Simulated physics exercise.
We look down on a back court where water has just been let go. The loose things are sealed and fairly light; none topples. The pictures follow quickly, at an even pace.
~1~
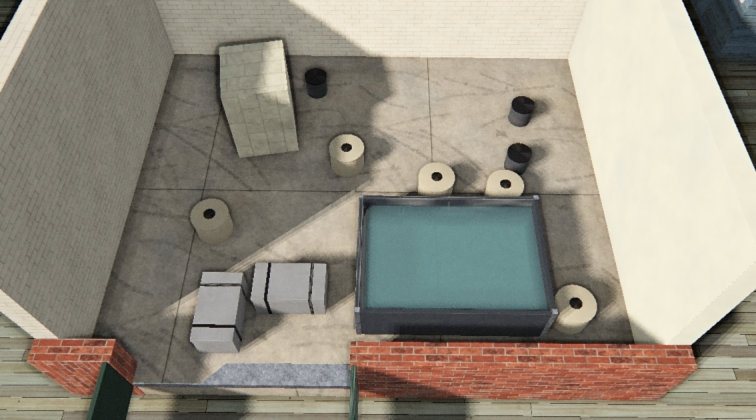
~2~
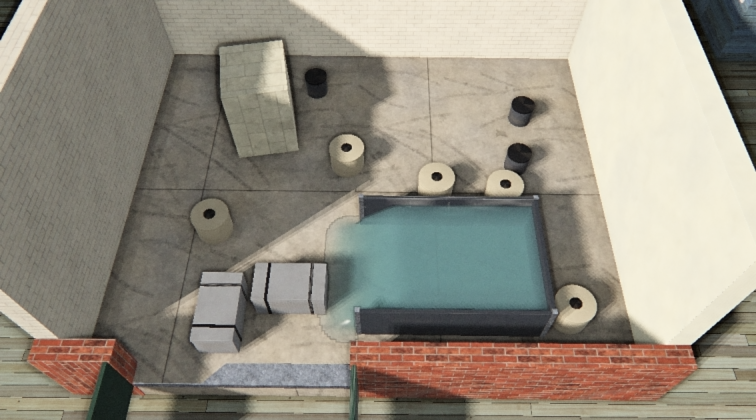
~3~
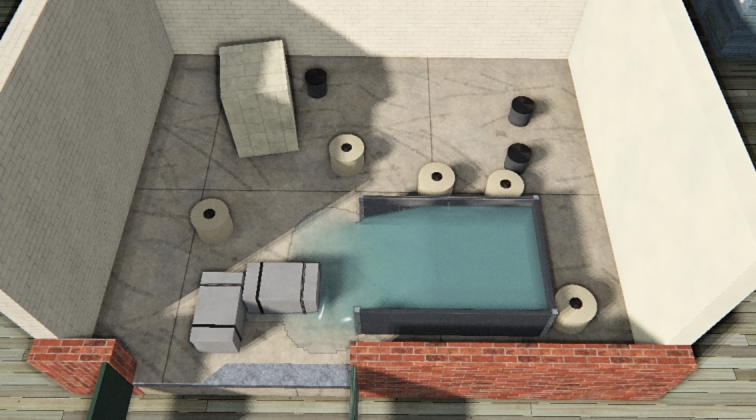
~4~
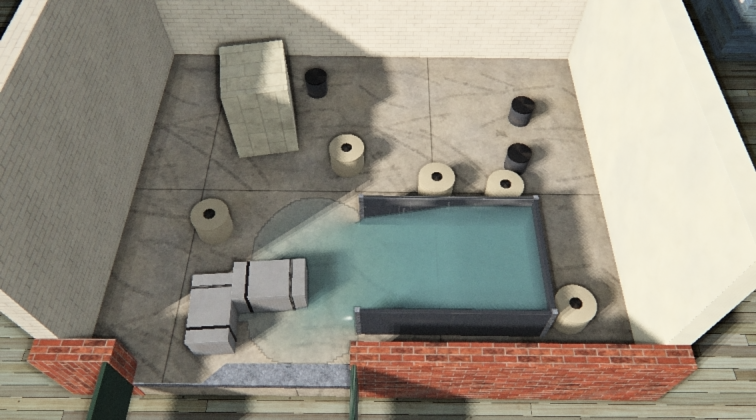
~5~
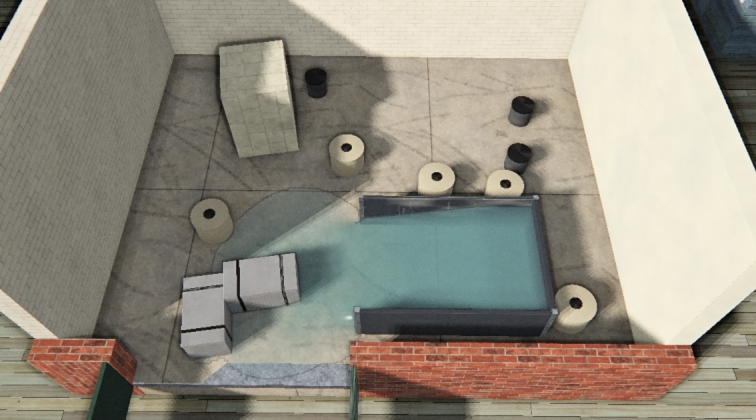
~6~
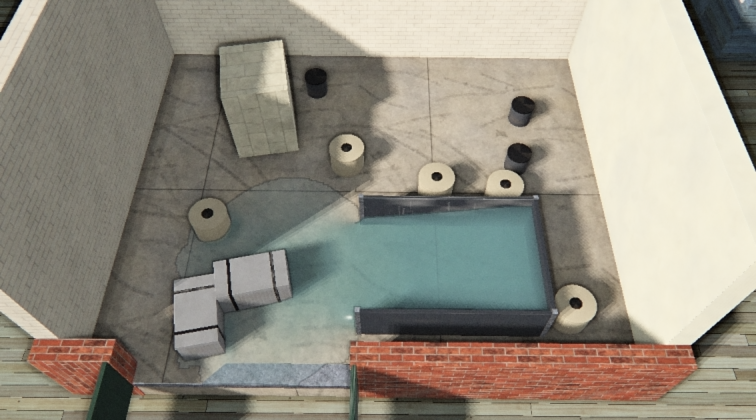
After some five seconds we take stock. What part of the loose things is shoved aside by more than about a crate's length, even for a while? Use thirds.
It is not even a third.
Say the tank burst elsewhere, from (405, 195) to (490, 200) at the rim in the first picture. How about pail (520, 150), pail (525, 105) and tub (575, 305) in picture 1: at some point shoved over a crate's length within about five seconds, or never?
In that order: Pushed that far, moved that far, not that far.
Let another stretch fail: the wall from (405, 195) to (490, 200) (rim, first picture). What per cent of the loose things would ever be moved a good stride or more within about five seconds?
About 40 per cent.
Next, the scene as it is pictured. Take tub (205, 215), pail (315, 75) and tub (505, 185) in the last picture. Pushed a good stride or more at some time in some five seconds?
One after the other: Shifted that much, no, never so far.
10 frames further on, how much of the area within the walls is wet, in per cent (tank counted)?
Some 45 per cent.
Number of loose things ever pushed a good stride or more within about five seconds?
That makes 3.
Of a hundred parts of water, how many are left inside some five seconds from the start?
About 74 per cent.
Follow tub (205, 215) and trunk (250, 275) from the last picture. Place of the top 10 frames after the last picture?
Near (148, 161) and (136, 247).
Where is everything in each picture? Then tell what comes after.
The first picture shows a trunk at (289, 281), on the bottom; a trunk at (217, 305) rests on the ground; 0 of 10 have shifted.
The second picture shows a trunk at (289, 281), on the bottom; a trunk at (217, 305), on the bottom; 0 of 10 have shifted.
The third picture shows a trunk at (281, 280), on the bottom, close to its start; a trunk at (217, 305) rests on the ground; 1 of 10 have shifted.
The fourth picture shows a trunk at (269, 278) rests on the ground, close to its start; a trunk at (210, 306) rests on the ground, close to its start; 2 of 10 have shifted.
The fifth picture shows a trunk at (260, 275) rests on the ground, a stride from its start; a trunk at (203, 308), on the bottom, close to its start; 2 of 10 have shifted.
The sixth picture shows a trunk at (251, 273) rests on the ground, a stride from its start; a trunk at (195, 309) rests on the ground, close to its start; 2 of 10 have shifted.
A moment on, 2 of 10 are well off their spots; 1 afloat.
Next, 3 of 10 are well off their spots; 3 afloat.
Later, 3 of 10 are well off their spots; 2 afloat.
In the end, 3 of 10 are well off their spots, and 3 have been at some point; 2 afloat.
